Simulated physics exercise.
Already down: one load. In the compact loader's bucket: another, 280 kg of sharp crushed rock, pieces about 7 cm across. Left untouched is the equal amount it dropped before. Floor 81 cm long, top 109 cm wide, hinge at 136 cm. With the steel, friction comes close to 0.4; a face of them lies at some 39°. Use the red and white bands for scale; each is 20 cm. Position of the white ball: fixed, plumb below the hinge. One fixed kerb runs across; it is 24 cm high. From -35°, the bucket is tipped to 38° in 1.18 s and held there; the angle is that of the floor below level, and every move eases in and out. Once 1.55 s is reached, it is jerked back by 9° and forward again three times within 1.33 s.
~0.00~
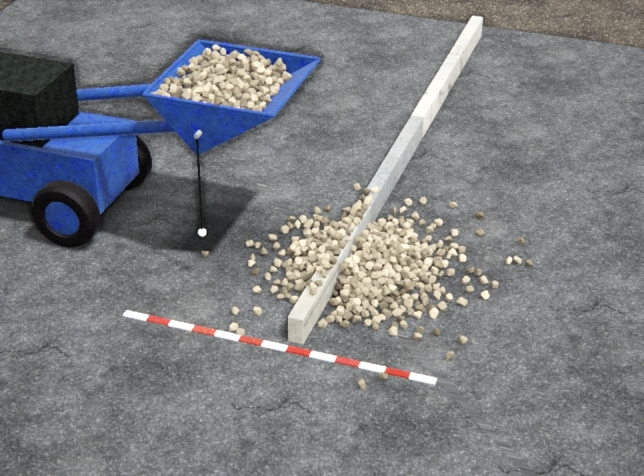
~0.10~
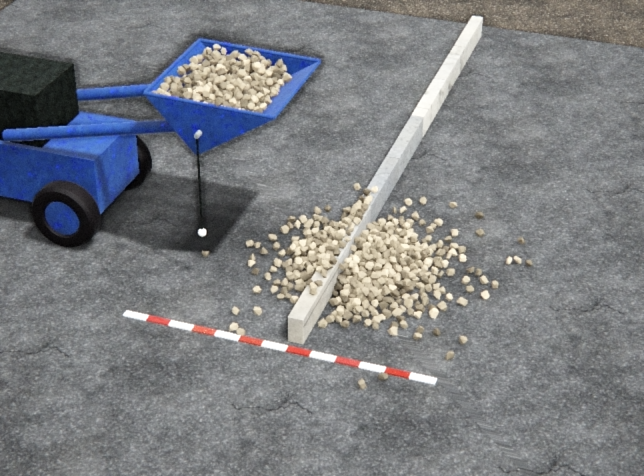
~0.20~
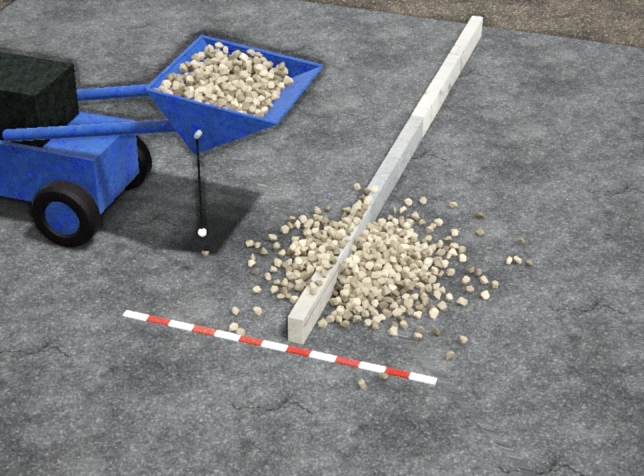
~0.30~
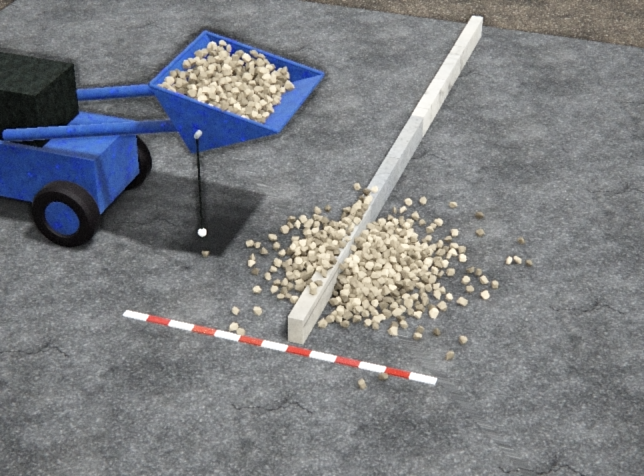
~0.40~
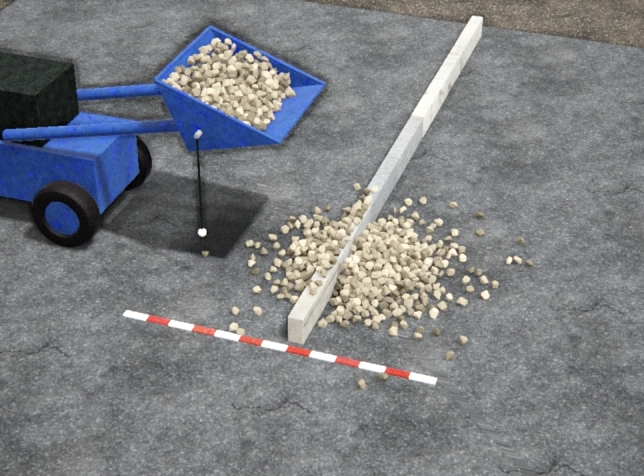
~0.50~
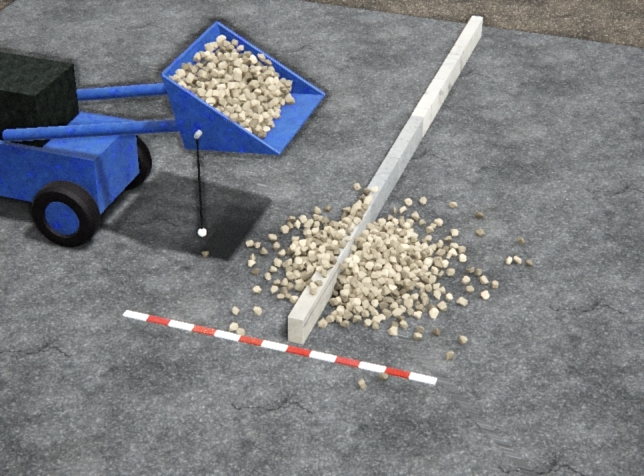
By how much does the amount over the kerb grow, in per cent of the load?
About 17 per cent.
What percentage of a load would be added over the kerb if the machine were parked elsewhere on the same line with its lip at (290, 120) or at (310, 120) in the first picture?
First place about 35 %, second about 80 %.
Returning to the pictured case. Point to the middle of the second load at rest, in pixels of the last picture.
Near (316, 244).
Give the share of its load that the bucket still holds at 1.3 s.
Held: Around 70 % of the load.
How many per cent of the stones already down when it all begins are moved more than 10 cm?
Close to 5 in a hundred of them.
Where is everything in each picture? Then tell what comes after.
In the first frame, the bucket is at -35°, its lip at (273, 116); the top of the load is at (240, 65). The earlier load is highest near (344, 229), 33 cm above ground level, 34 % on this side of the kerb, 66 % over the kerb.
In the second frame, the bucket is at -34°, its lip at (274, 118); the top of the load is at (232, 61); the stones move at 0.1 m/s on average.
In the third frame, lip at (276, 124), floor tilted -29°, highest stones at (226, 58); the stones move at 0.2 m/s on average.
In the fourth frame, lip at (278, 132), floor tilted -23°, highest stones at (217, 57); the stones move at 0.3 m/s on average.
In the fifth frame, the bucket is at -15°, its lip at (280, 143); the top of the load is at (212, 52); the stones move at 0.3 m/s on average.
In the sixth frame, lip at (279, 154), floor tilted -7°, highest stones at (215, 48); the stones move at 0.3 m/s on average.
After 0.9 s the floor is at 26°; in per cent of one load, 100 in the bucket, 34 on this side of the kerb, 66 over the kerb; the foremost stones are at (501, 277).
After 1.3 s the floor is at 38°; in per cent of one load, 69 in the bucket, 64 on this side of the kerb, 66 over the kerb; the foremost stones are at (501, 277).
After 3.3 s the floor is at 38°; in per cent of one load, 0 in the bucket, 116 on this side of the kerb, 84 over the kerb; the foremost stones are at (501, 277).
After 5.8 s the floor is at 38°; in per cent of one load, 0 in the bucket, 116 on this side of the kerb, 84 over the kerb; the foremost stones are at (501, 277). Net gain over the kerb, 17.
